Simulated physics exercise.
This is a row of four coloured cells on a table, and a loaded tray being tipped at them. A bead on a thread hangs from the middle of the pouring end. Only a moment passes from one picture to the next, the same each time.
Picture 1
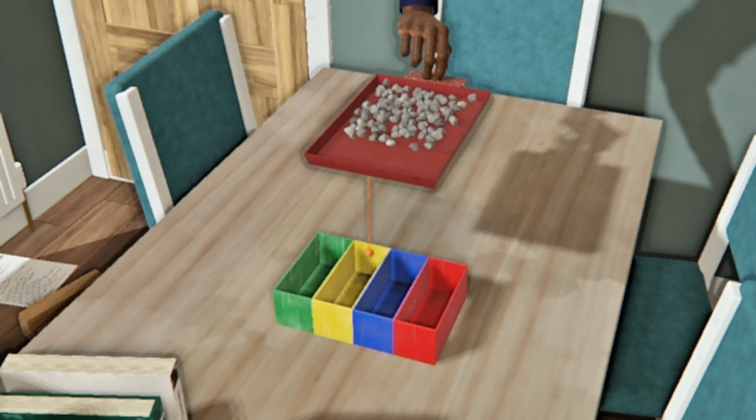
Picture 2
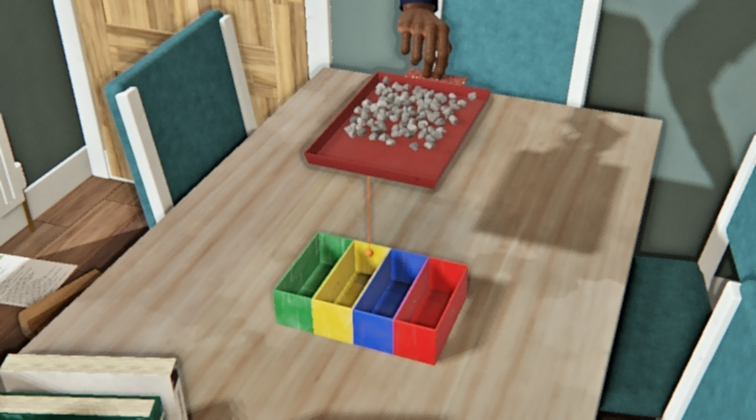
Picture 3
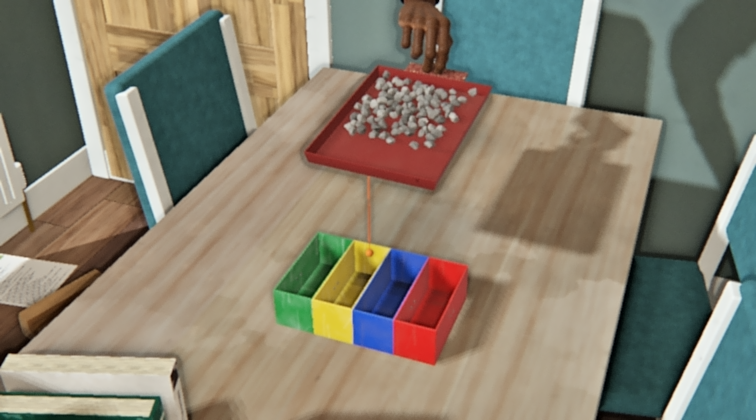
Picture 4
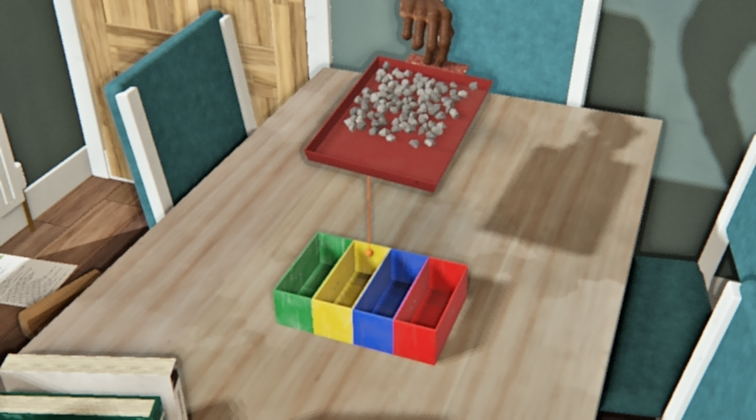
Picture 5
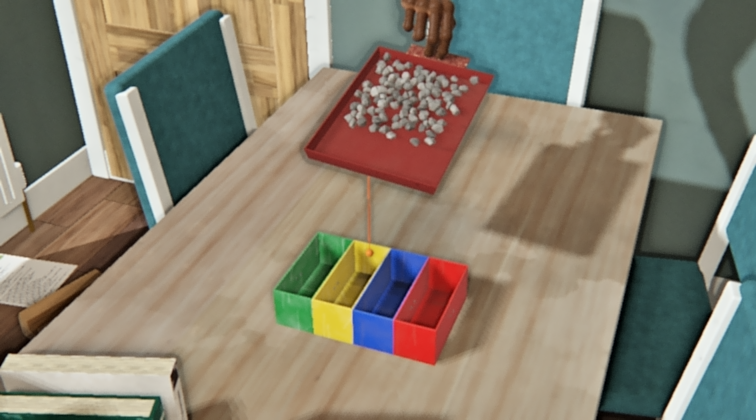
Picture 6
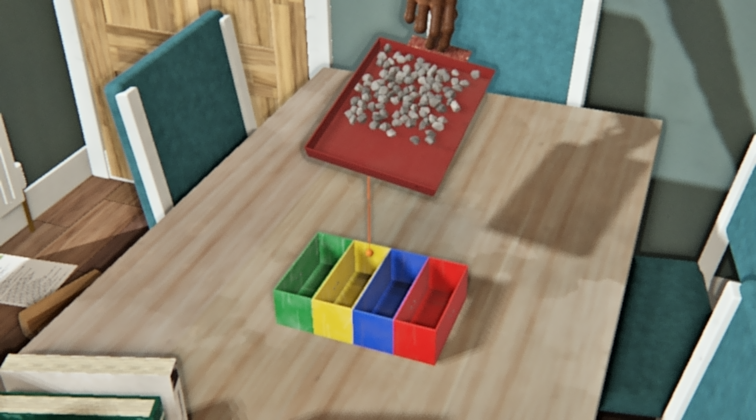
A red tray heaped with pale grey gravel slowly tilts on a wooden table, seen from above at an angle, with teal chairs around it. A dark-skinned hand holds its far edge, while nearer stand four open cells, green, yellow, blue and red from left to right, beneath a small hanging bead. The hand raises the far edge, the near right corner dips lowest, and the camera stays still.
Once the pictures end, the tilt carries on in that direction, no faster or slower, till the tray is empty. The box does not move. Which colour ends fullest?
It favours the red compartment.
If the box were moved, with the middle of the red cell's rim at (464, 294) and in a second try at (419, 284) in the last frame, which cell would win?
In turn: That blue cell; that red cell.
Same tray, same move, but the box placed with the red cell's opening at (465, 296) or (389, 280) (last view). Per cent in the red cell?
In turn 10 and 20 in a hundred.
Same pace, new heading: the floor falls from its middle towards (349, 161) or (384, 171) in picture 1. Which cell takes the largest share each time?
One: The cell in green. Two: Blue.
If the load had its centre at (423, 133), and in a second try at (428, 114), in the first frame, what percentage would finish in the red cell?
In turn 70 and 80 in a hundred.
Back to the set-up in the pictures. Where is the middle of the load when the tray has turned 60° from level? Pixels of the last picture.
Near (423, 176).
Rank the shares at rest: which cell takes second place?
It is blue.
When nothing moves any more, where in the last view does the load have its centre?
Around (423, 315).
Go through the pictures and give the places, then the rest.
Corners of the pouring end at (308, 153) and (434, 177), level; middle of the load at (405, 112), bits of gravel; bead on its thread at (370, 253); green cell at (294, 308); yellow cell at (333, 318); blue cell at (373, 329); red cell at (415, 339), in the first picture.
Corners of the pouring end at (308, 152) and (434, 177), level; middle of the load at (405, 111), in the second picture.
Corners of the pouring end at (308, 151) and (434, 179), tipped barely, lowest at the right corner; middle of the load at (405, 107), in the third picture.
Corners of the pouring end at (308, 149) and (434, 182), tipped a little, lowest at the right corner; middle of the load at (406, 102), in the fourth picture.
Corners of the pouring end at (308, 148) and (434, 184), tipped a little, lowest at the right corner; middle of the load at (406, 96), in the fifth picture.
Corners of the pouring end at (308, 146) and (434, 187), tipped a little, lowest at the right corner; middle of the load at (407, 91); green cell at (294, 308); yellow cell at (333, 318); blue cell at (373, 329); red cell at (415, 339), in the sixth picture.
Soon, tray tipped steeply; most on the tray; a stray few in the blue cell; a stray few in the red cell; about a quarter falling or outside the box.
A while on, tray tipped right over; a small part on the tray; about half in the red cell; about a quarter in the blue cell; a small part falling or outside the box.
Towards the end, tray tipped past a quarter turn; about two thirds in the red cell; about a third in the blue cell; a small part falling or outside the box.
Finally, tray tipped past a quarter turn; about two thirds in the red cell; about a third in the blue cell; none in the yellow cell; none in the green cell; a small part outside the box.
